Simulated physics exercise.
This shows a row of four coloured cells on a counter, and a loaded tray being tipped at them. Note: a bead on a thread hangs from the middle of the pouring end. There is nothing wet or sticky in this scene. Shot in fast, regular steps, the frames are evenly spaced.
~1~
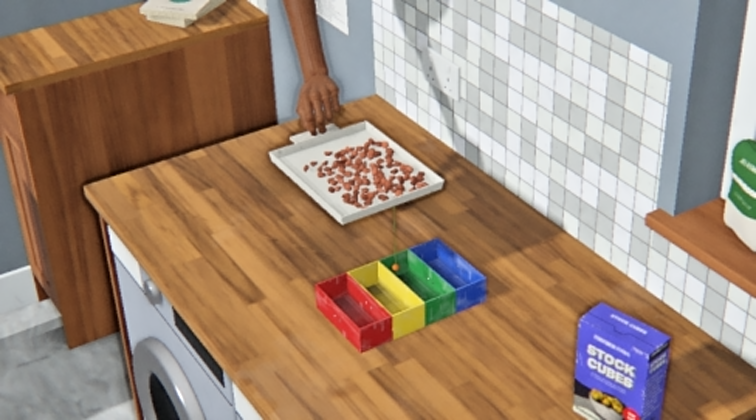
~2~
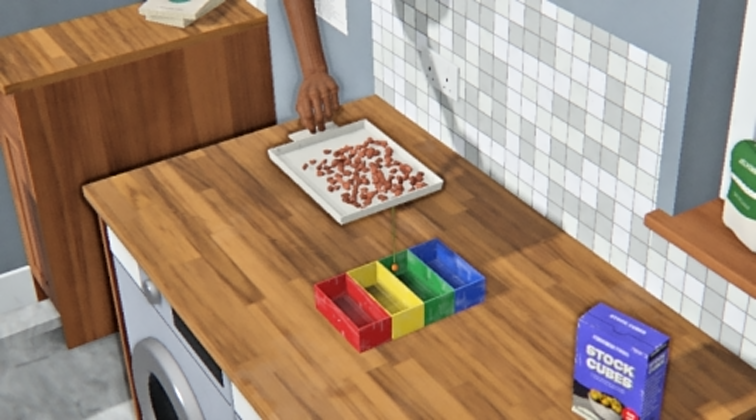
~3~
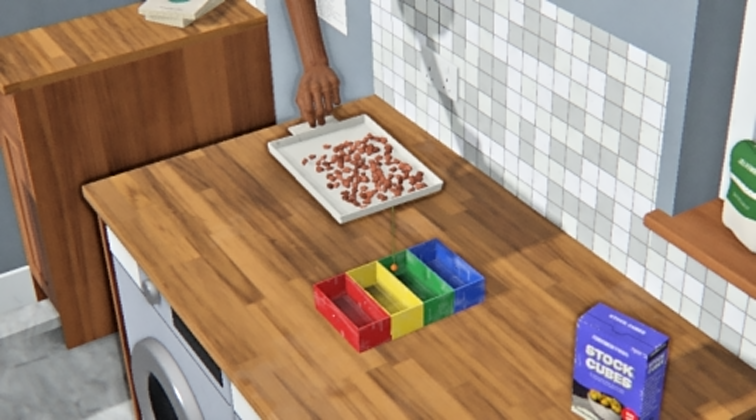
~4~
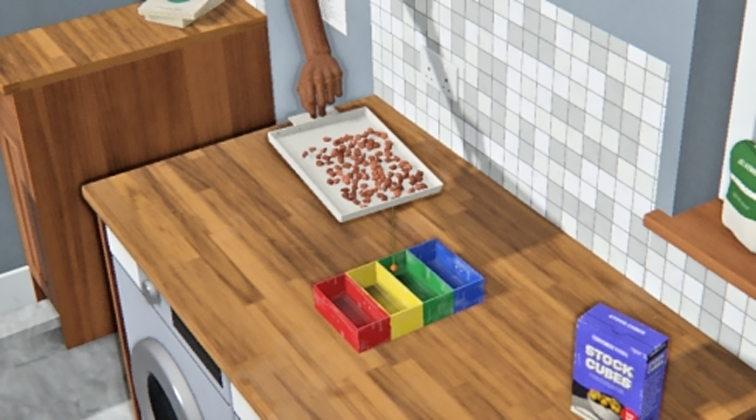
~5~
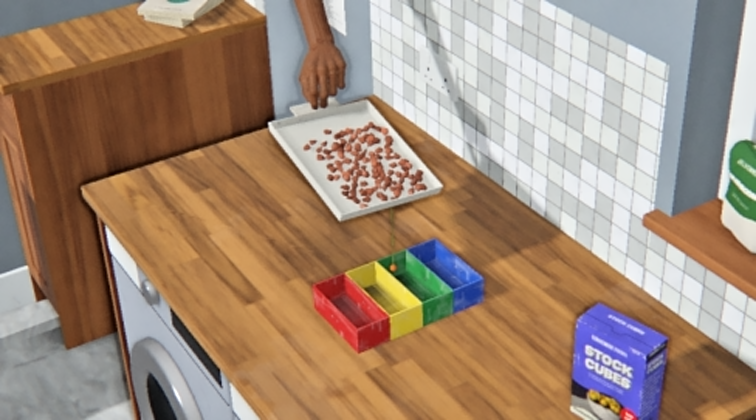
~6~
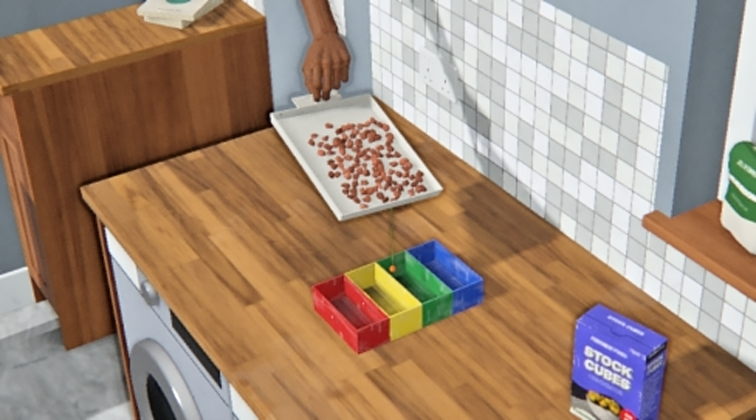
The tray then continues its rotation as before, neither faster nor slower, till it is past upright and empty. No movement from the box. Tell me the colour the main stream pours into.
The main stream pours into the blue cell.
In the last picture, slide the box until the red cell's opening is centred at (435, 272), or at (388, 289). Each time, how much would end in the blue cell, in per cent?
About 0 per cent first, then about 0 per cent.
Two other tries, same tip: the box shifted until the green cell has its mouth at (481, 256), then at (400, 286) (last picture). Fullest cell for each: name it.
First place: The yellow one; second place: That blue cell.
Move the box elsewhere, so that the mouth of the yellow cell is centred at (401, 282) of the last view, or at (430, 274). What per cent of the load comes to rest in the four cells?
100 and 100 in a hundred, in turn.
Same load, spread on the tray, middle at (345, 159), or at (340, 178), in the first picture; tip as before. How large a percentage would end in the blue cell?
It would be 60 in a hundred, and then 50 in a hundred.
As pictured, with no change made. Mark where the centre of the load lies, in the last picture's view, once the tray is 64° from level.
The middle of the load sits near (408, 179).
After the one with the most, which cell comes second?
That green cell.
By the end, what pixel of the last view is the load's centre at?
Near pixel (441, 293).
Shortly afterwards, tray tipped steeply; all but a few on the tray; only a few falling or outside the box.
Next, tray tipped past a quarter turn; a little on the tray; near half in the blue cell; near a quarter in the green cell; only a few in the yellow cell; near a quarter falling or outside the box.
Some moments later, tray tipped past a quarter turn; near half in the blue cell; near a third in the green cell; a little in the yellow cell; a little falling or outside the box.
In the end, tray tipped past a quarter turn; near half in the blue cell; near a third in the green cell; a little in the yellow cell; none at all in the red cell; a little outside the box.
